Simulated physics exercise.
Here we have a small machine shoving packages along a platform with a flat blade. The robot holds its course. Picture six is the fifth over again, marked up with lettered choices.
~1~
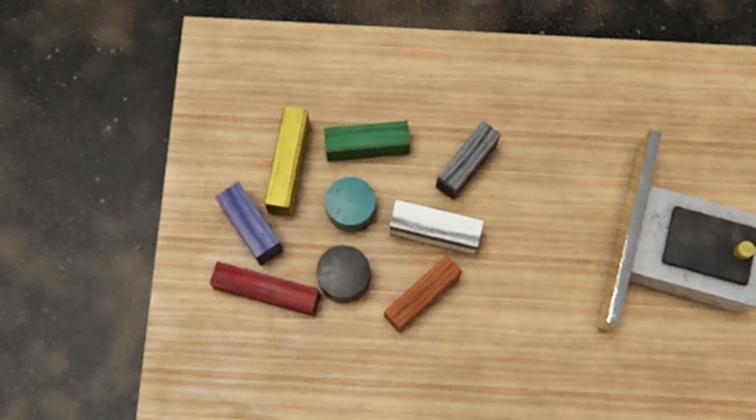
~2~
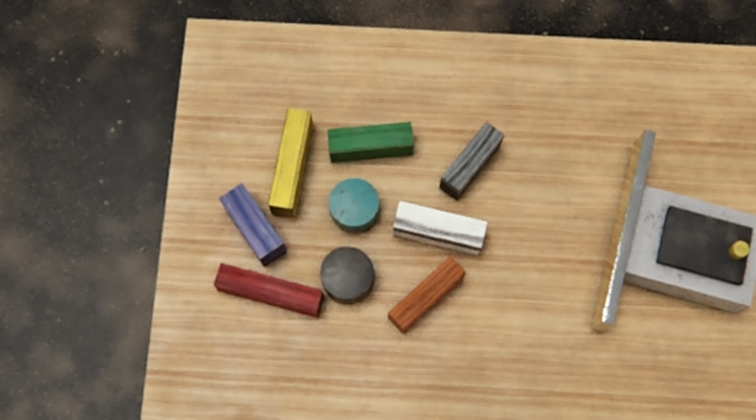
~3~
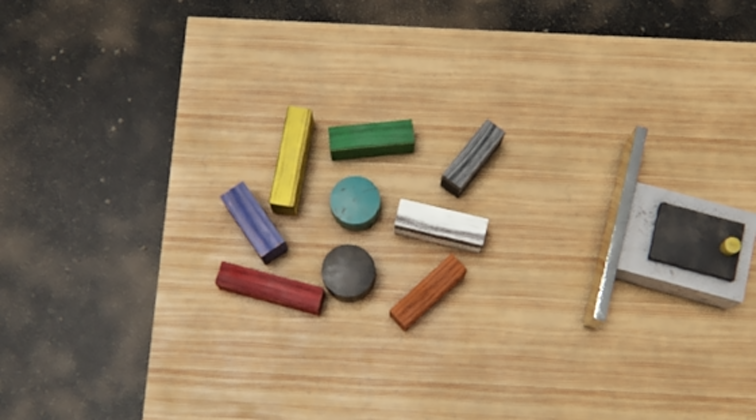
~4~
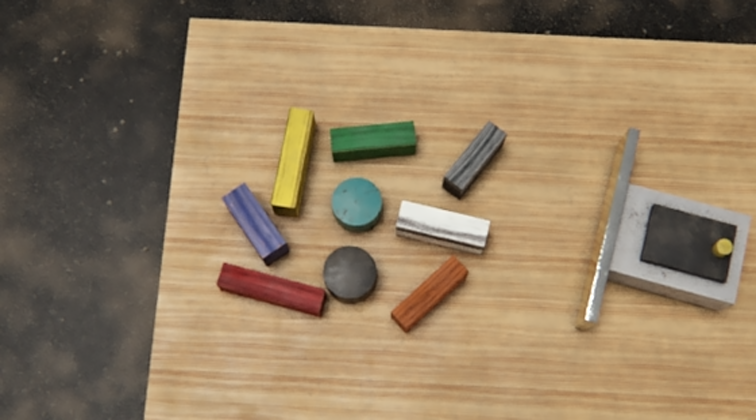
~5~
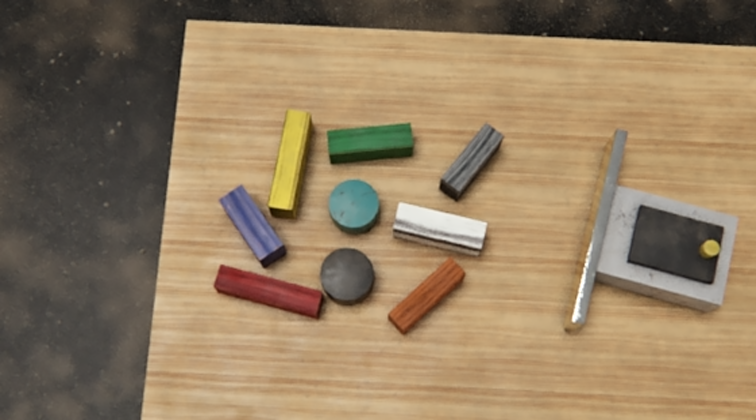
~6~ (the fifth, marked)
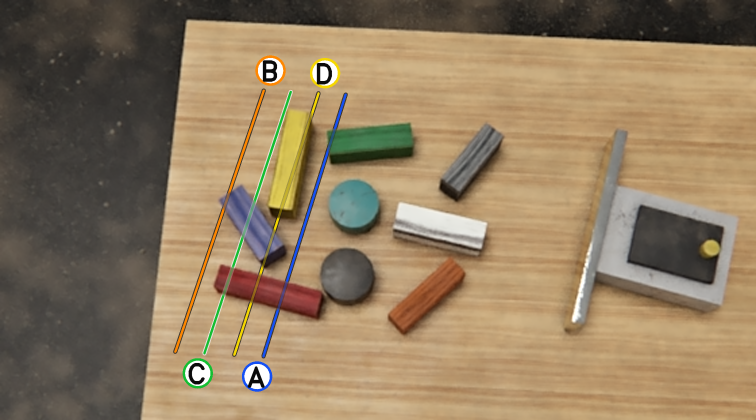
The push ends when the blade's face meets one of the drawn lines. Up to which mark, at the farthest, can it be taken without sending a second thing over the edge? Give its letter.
It should halt at D.
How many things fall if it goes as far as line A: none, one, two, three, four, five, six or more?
The count is none.
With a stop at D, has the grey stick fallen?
No.
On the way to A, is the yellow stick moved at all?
Yes.
On the marked copy, A at (306, 220); B at (221, 216); C at (249, 217); D at (278, 219).
Following D. Soon after the start, robot (552, 236); white stick (428, 227); blue bar (253, 227).
Later, robot (433, 230); blue bar (244, 229); turquoise canister (255, 188).
In the end, robot (345, 226); blue bar (162, 215); red stick (176, 286); none fallen.
As for the rest, A is within the limit but short; B drops four; C drops two.
